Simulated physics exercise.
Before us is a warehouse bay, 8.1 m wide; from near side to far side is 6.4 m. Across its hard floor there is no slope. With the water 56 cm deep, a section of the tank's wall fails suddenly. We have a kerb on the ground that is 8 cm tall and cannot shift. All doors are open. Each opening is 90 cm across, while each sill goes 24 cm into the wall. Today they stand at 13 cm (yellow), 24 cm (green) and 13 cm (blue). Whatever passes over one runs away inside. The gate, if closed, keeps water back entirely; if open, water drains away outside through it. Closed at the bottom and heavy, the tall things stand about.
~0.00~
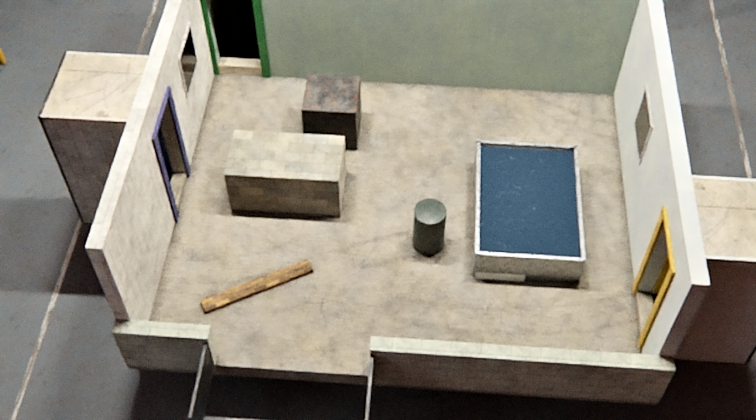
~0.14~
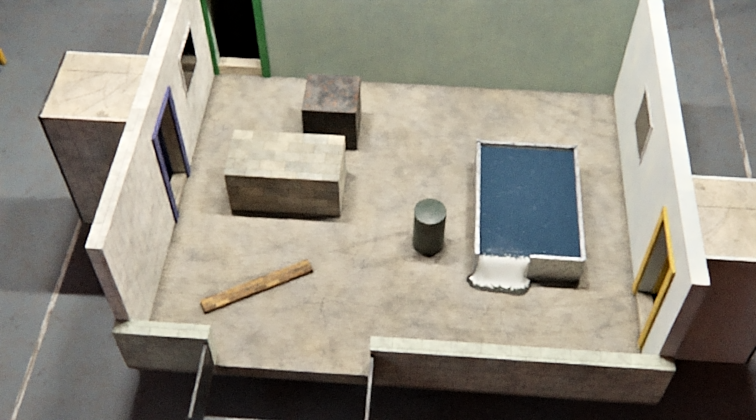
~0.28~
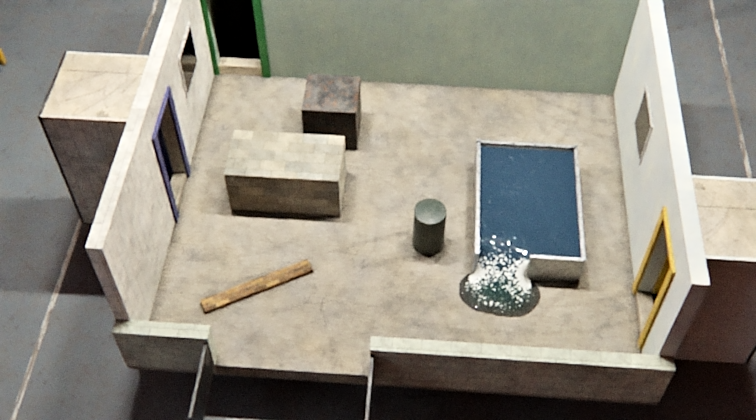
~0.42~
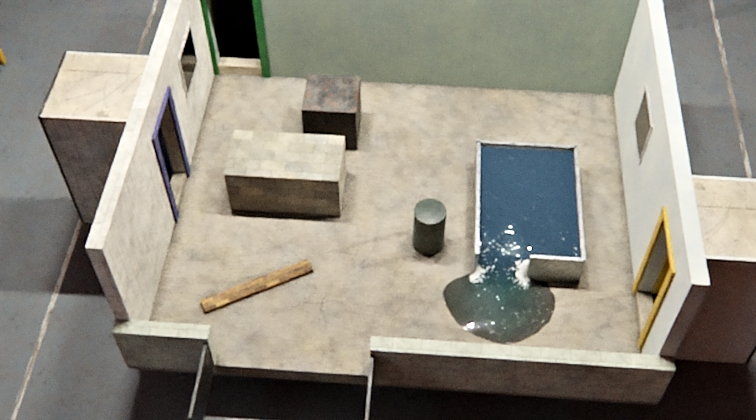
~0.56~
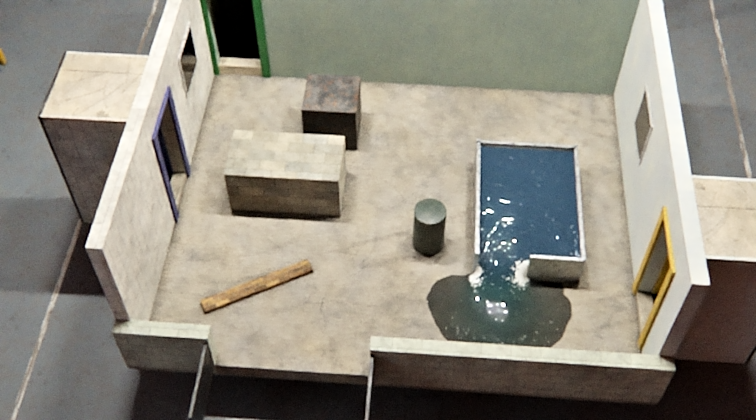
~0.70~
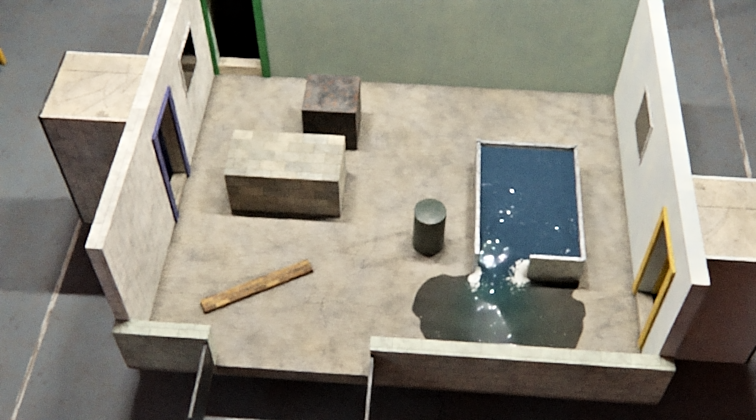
At first a rectangular tank of blue water sits still on the right side of a dry, walled room. Then the left part of its near wall gives way in a burst of white, and water pours out, spreading into a dark, widening pool along the near wall.
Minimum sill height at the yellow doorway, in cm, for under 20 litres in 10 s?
Around 9 cm.
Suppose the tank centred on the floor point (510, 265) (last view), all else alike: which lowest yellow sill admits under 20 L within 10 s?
Minimum: Approx. 13.5 cm.
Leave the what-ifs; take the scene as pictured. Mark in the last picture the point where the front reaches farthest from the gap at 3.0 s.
In the last picture, around (165, 348).
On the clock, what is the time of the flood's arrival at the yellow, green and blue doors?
The yellow door at 2.0 seconds, the green door at 8.5 seconds, the blue door at 5.5 seconds.
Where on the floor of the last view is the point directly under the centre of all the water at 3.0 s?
Centre estimate: (501, 267) px, approximately.
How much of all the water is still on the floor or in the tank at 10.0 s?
Around 88 per cent of the water.
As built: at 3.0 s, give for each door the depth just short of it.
The yellow door has 13 cm, the green door 0 cm and the blue door 0 cm.
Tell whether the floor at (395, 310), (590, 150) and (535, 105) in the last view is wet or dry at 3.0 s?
Spot one awash, spot two bone dry, spot three bone dry.
After 1.4 s water covers 10 % of the floor, deepest (30 cm) near (487, 370); it has not reached the yellow door.
After 3.0 s water covers 25 % of the floor, deepest (27 cm) near (623, 379); 13 cm at the yellow door, 0 litres in over its 13 cm sill.
After 10.0 s water covers 85 % of the floor, deepest (10 cm) near (487, 370); 7 cm at the yellow door, 3 litres in over its 13 cm sill.
At the yellow door as built, the water arrived by 2.1 s and peaked near 13 cm at 3.8 s.
With a sill of 8 cm, 32 litres would have come in within the 10 s; with 11 cm, 9 litres. So under 20 litres takes about 9 cm.
